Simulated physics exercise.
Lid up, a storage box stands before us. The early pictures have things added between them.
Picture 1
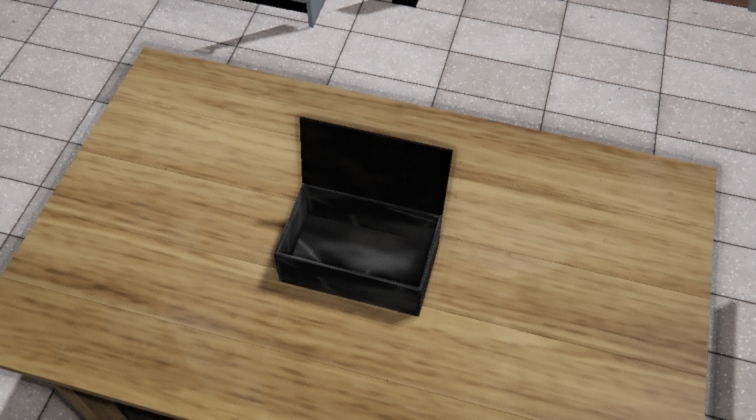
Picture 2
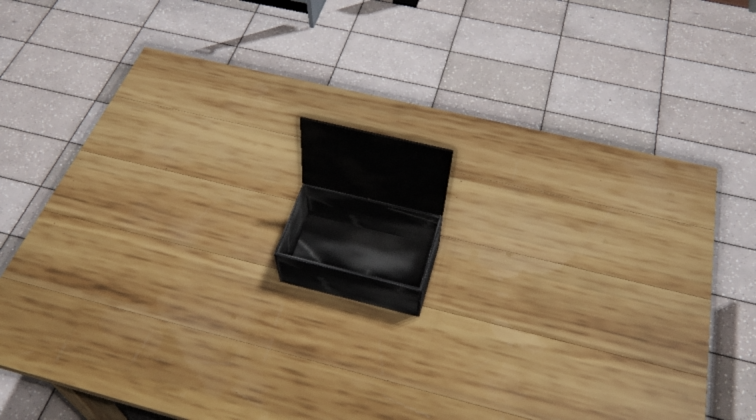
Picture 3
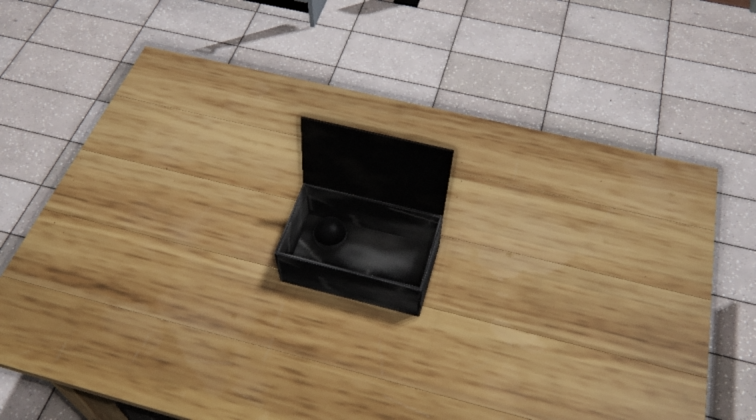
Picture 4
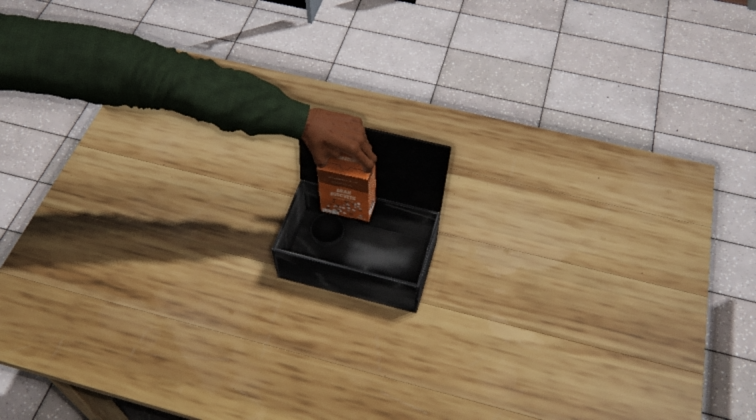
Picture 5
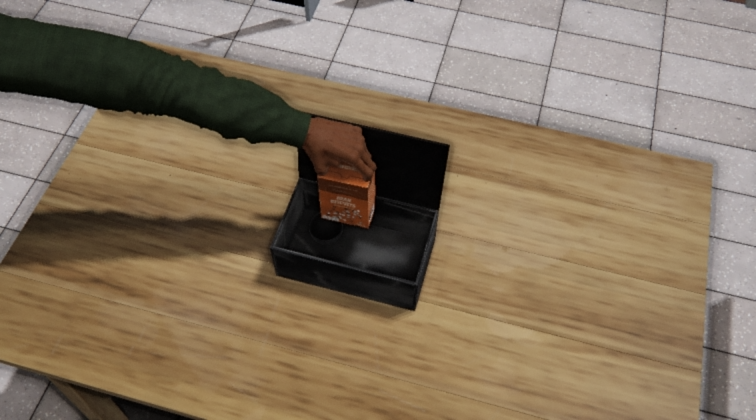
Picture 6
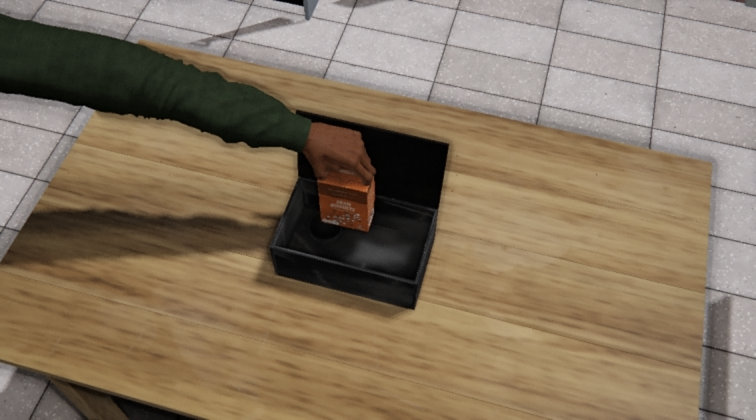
On a wooden table above a tiled floor, an open black box sits empty with its lid raised, and then a dark ball is inside it at the left. A hand in a dark green sleeve then reaches in from the left, holding an orange packet, and lowers it slightly into the box, still gripping it.
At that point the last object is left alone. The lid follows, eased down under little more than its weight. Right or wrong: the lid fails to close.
Wrong, it closes.
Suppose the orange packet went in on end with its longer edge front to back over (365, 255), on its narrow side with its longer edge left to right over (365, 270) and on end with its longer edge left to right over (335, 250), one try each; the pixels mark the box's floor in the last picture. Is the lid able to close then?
The first placement leaves the lid partly open, the second fully closed, and the third fully closed.
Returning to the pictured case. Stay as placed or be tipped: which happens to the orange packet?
Observation: The orange packet tilts over.
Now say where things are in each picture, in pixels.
The last thing is not in view yet, in the first frame.
The last thing is not in view yet, in the second frame.
The last thing is not in view yet; black ball (330, 233), in the third frame.
On its way; orange packet (347, 186); black ball (328, 230), in the fourth frame.
On its way; orange packet (347, 193); black ball (326, 228), in the fifth frame.
Put in, still held; orange packet (347, 197), in the sixth frame.
Then, 0.40 s past the last view, orange packet on its side near (367, 237); black ball displaced a little.
Then, 1.20 s past the last view, lid starting down; orange packet on its side near (366, 242); black ball displaced a little.
Then, 1.80 s past the last view, lid 48° above the rim; orange packet on its side near (366, 242); black ball displaced a little.
Then, 2.20 s past the last view, lid 20° above the rim; orange packet on its side near (366, 242); black ball displaced a little.
Finally, lid shut; down or leaning hard in the box, orange packet; black ball still in place. Final places as the last picture's camera would see them, orange packet near (366, 242).
